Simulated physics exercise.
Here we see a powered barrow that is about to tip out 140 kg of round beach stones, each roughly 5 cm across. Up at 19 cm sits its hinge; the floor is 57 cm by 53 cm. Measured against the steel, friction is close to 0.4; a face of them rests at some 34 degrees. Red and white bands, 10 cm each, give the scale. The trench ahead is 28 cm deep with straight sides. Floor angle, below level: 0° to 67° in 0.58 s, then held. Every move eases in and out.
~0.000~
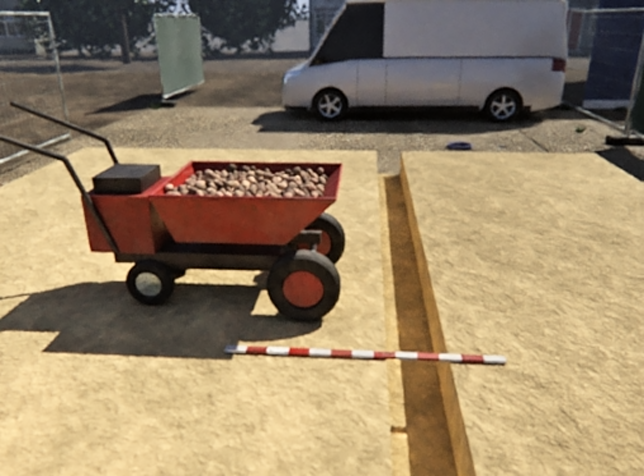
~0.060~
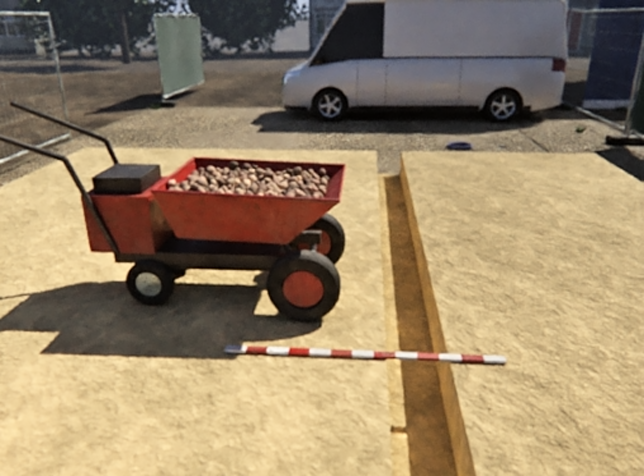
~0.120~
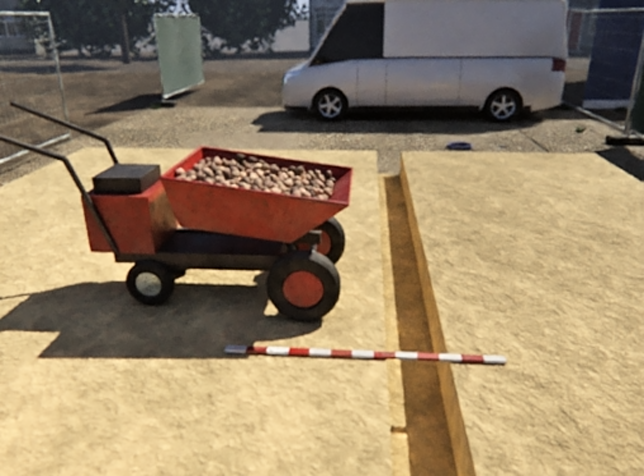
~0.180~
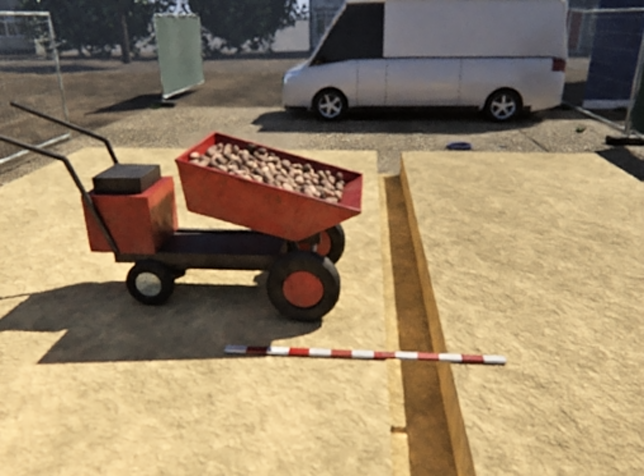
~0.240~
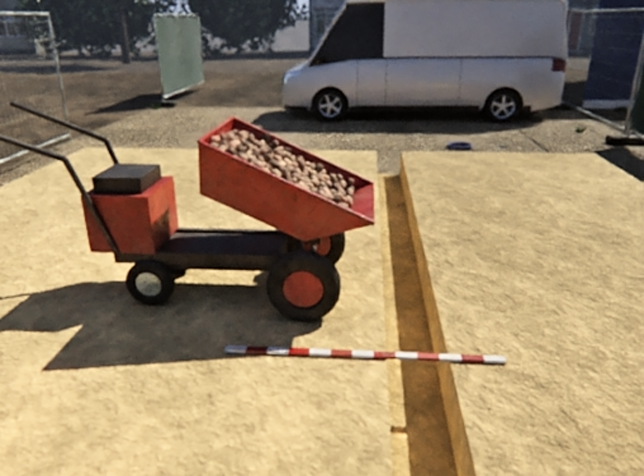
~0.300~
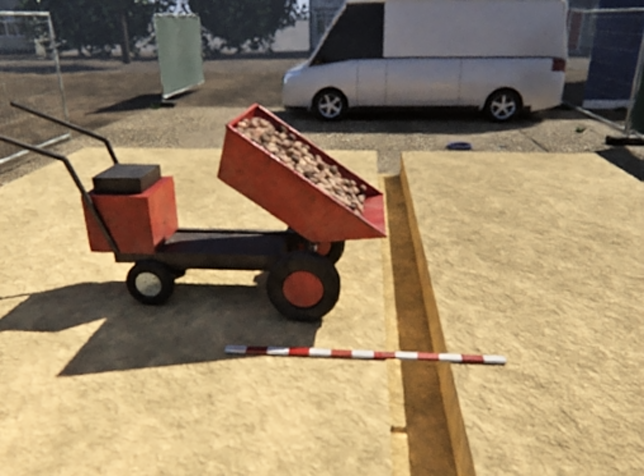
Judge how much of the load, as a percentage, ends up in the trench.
Around 29 %.
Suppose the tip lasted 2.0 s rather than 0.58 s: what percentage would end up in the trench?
It would come to roughly 50 per cent.
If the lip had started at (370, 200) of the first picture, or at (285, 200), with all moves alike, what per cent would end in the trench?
About 5 per cent first, then about 80 per cent.
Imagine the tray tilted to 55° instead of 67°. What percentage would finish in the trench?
It comes out at about 45 percent.
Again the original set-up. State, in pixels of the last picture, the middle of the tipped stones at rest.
Somewhere near pixel (486, 294).
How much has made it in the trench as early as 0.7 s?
About 15 per cent by then.
After 0.4 s the floor is at 56°; 100 % in the tray; the foremost stones are at (388, 237).
After 0.7 s the floor is at 67°; 71 % in the tray, 13 % in the trench, 15 % past the trench; the foremost stones are at (468, 302).
After 1.0 s the floor is at 67°; 6 % in the tray, 22 % in the trench, 71 % past the trench; the foremost stones are at (626, 294).
After 3.0 s the floor is at 67°; 0 % in the tray, 29 % in the trench, 71 % past the trench; the foremost stones are past the picture's edge.
